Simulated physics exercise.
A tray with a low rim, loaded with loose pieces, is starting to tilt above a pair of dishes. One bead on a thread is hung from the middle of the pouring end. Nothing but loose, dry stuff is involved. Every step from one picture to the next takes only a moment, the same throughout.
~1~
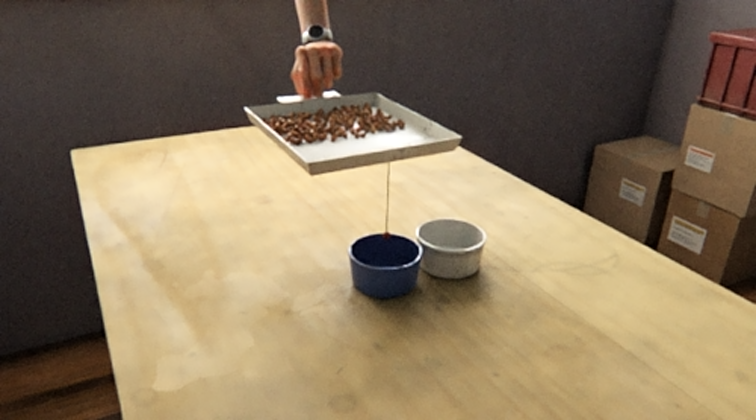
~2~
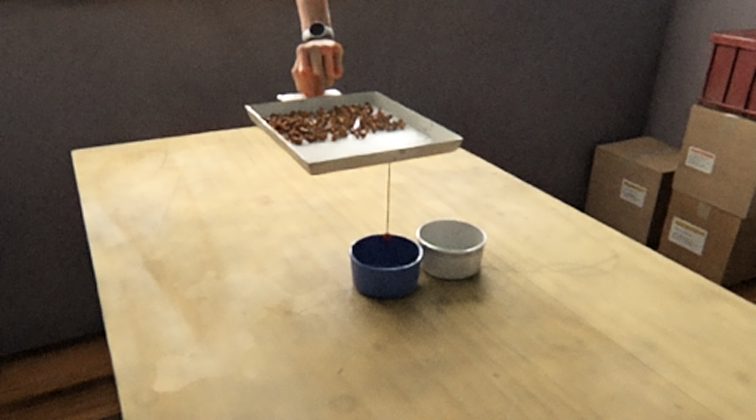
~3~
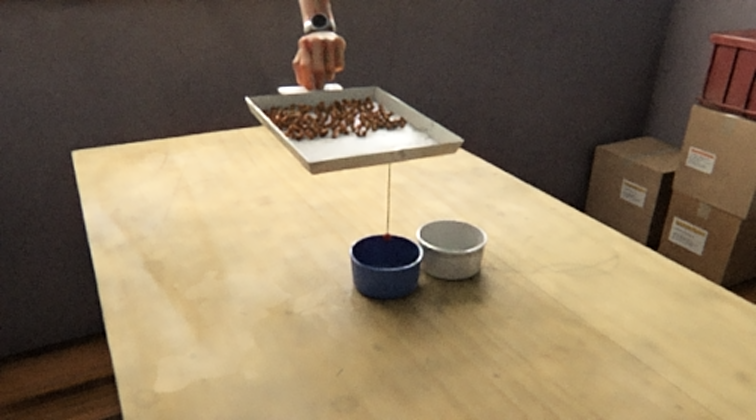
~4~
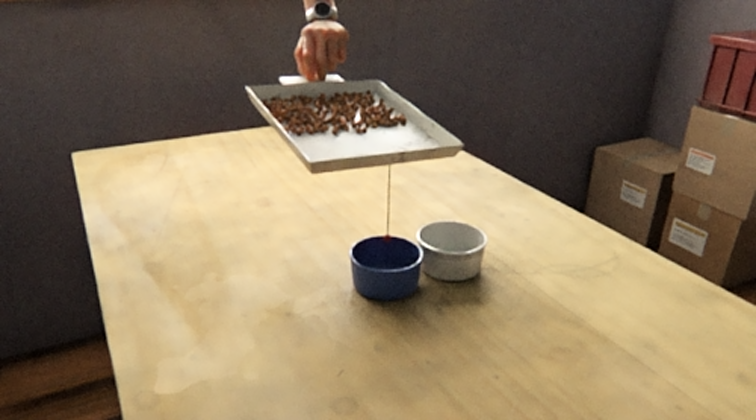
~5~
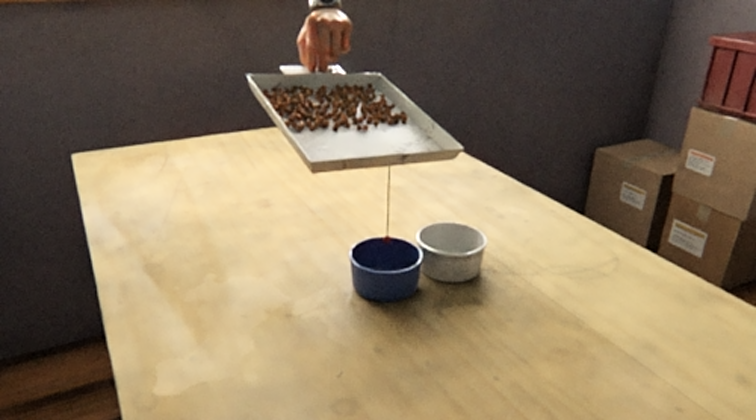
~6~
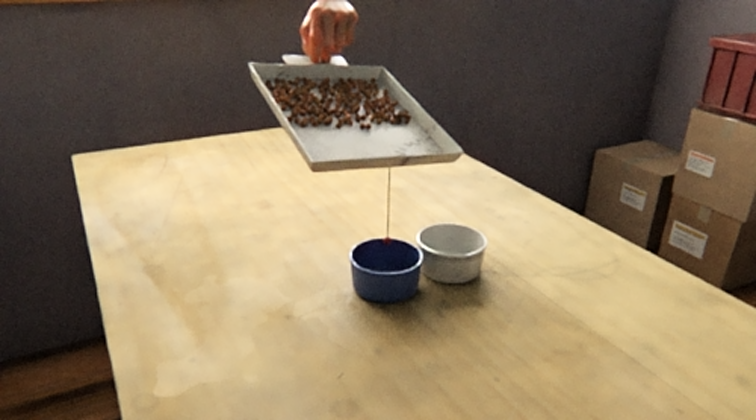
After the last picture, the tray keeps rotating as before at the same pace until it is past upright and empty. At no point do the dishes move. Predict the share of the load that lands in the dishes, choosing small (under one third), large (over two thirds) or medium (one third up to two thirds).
Large.
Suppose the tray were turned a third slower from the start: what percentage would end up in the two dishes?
It would come out near 90 per cent.
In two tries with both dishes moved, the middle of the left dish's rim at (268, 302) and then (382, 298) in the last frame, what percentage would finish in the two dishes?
Roughly 0% on the first try and 10% on the second.
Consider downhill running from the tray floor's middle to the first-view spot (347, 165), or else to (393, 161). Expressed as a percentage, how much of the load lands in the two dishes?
I'd expect around 0 in a hundred first and around 40 in a hundred second.
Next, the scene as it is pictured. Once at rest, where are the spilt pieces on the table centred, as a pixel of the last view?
Roughly pixel (469, 305).
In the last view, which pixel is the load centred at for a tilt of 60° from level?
In the last view the centre sits at roughly (434, 164).
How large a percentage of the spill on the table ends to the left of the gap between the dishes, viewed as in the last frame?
Around 10 per cent, I reckon.
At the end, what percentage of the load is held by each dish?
0 % left, 70 % right.
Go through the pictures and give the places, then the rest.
Corners of the pouring end near (311, 160) and (456, 136), level; middle of the load near (334, 124), cereal balls; left dish near (403, 280); right dish near (470, 262); bead on its thread near (387, 236), in the first picture.
Corners of the pouring end near (312, 160) and (457, 137), level; middle of the load near (334, 123), in the second picture.
Corners of the pouring end near (312, 159) and (457, 139), tipped barely, lowest at the right corner; middle of the load near (335, 119), in the third picture.
Corners of the pouring end near (313, 159) and (458, 143), tipped a little, lowest at the right corner; middle of the load near (335, 113), in the fourth picture.
Corners of the pouring end near (314, 159) and (458, 146), tipped a little, lowest at the right corner; middle of the load near (336, 108), in the fifth picture.
Corners of the pouring end near (316, 158) and (459, 150), tipped clearly, lowest at the right corner; middle of the load near (340, 103); left dish near (404, 285); right dish near (471, 266), in the sixth picture.
Shortly afterwards, tray tipped steeply; near two thirds on the tray; only a few in the left dish; a little in the right dish; a little outside both; a little in the air.
Next, tray tipped right over; near a quarter on the tray; only a few in the left dish; near half in the right dish; near a quarter outside both; near a quarter in the air.
Some moments later, tray tipped past a quarter turn; a little in the left dish; the bulk in the right dish; near a quarter outside both.
In the end, tray tipped past a quarter turn; a little in the left dish; the bulk in the right dish; near a quarter outside both.
